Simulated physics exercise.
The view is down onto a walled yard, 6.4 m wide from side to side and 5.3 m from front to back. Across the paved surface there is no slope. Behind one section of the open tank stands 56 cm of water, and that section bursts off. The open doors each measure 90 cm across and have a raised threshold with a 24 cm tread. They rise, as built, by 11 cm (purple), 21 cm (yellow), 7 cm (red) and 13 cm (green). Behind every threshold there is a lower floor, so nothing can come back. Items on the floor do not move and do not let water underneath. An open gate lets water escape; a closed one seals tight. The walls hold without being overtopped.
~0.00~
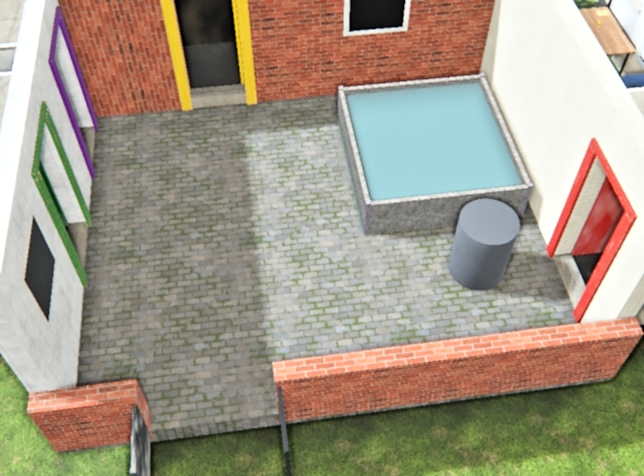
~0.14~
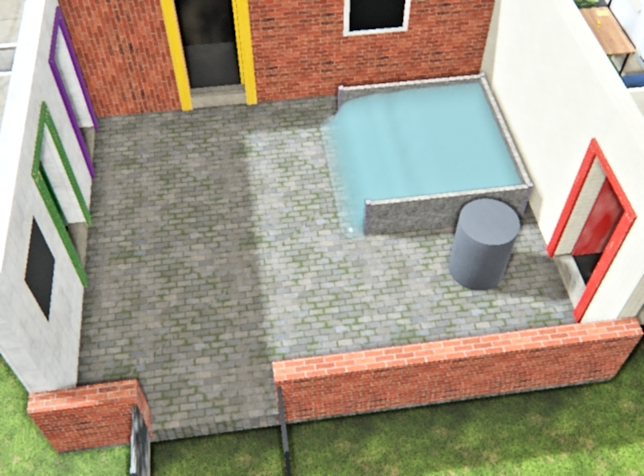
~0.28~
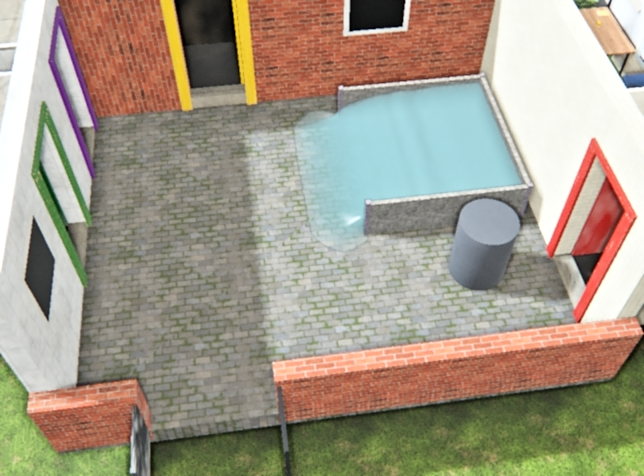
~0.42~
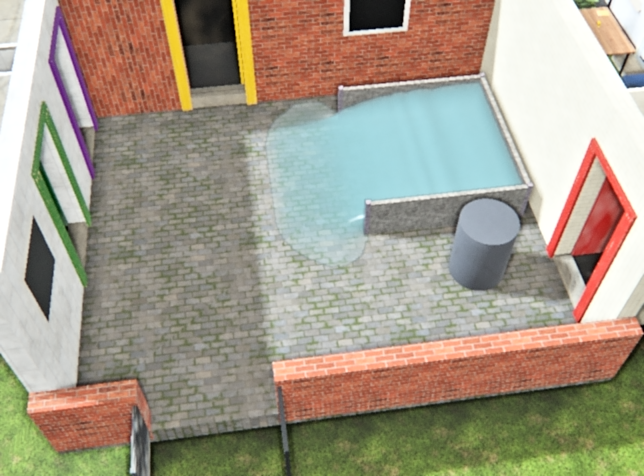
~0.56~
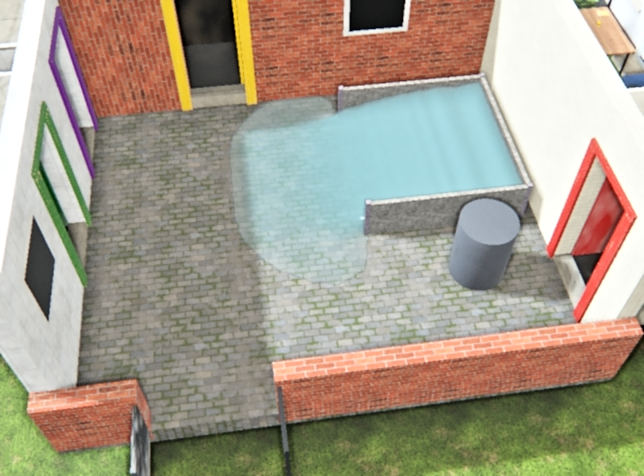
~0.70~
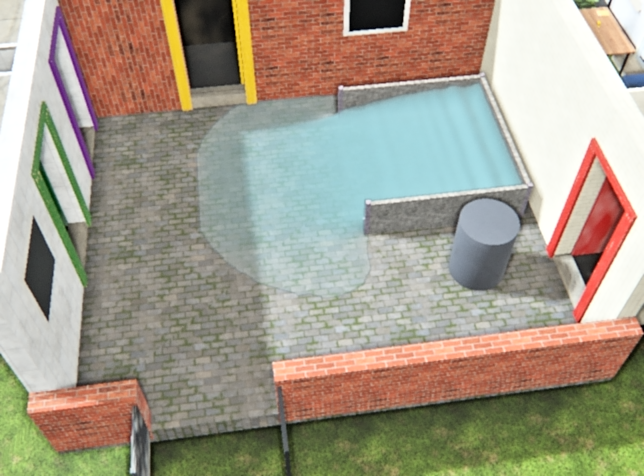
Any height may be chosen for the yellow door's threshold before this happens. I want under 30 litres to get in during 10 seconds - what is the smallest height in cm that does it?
You would need about 9.5 cm.
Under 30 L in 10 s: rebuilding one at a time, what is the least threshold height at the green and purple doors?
Roughly 19 cm for the green door and roughly 26 cm for the purple door.
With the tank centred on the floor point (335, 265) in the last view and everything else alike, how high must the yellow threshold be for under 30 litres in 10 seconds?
About 7.5 cm.
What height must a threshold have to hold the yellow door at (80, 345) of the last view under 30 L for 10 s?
Roughly 13.0 cm, give or take.
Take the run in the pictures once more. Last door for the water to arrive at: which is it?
Coming last is the red one.
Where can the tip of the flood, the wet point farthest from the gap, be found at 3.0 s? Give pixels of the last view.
Look about (75, 421) in the last picture.
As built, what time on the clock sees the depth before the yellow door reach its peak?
Peak time: Around 2.2 s.
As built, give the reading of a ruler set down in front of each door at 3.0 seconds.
In cm: Purple 32, yellow 13, red 0, green 25.
After 1.4 s water covers 50 % of the floor, deepest (26 cm) near (91, 203); 12 cm at the yellow door, 0 litres in over its 21 cm threshold.
After 3.0 s water covers 65 % of the floor, deepest (34 cm) near (76, 407); 13 cm at the yellow door, 0 litres in over its 21 cm threshold.
After 10.0 s water covers 100 % of the floor, deepest (14 cm) near (509, 168); 5 cm at the yellow door, 0 litres in over its 21 cm threshold.
At the yellow door as built, the water arrived by 0.9 s and peaked near 15 cm at 2.2 s.
With a threshold of 8 cm, 53 litres would have come in within the 10 s; with 11 cm, 16 litres. So under 30 litres takes about 9.5 cm.
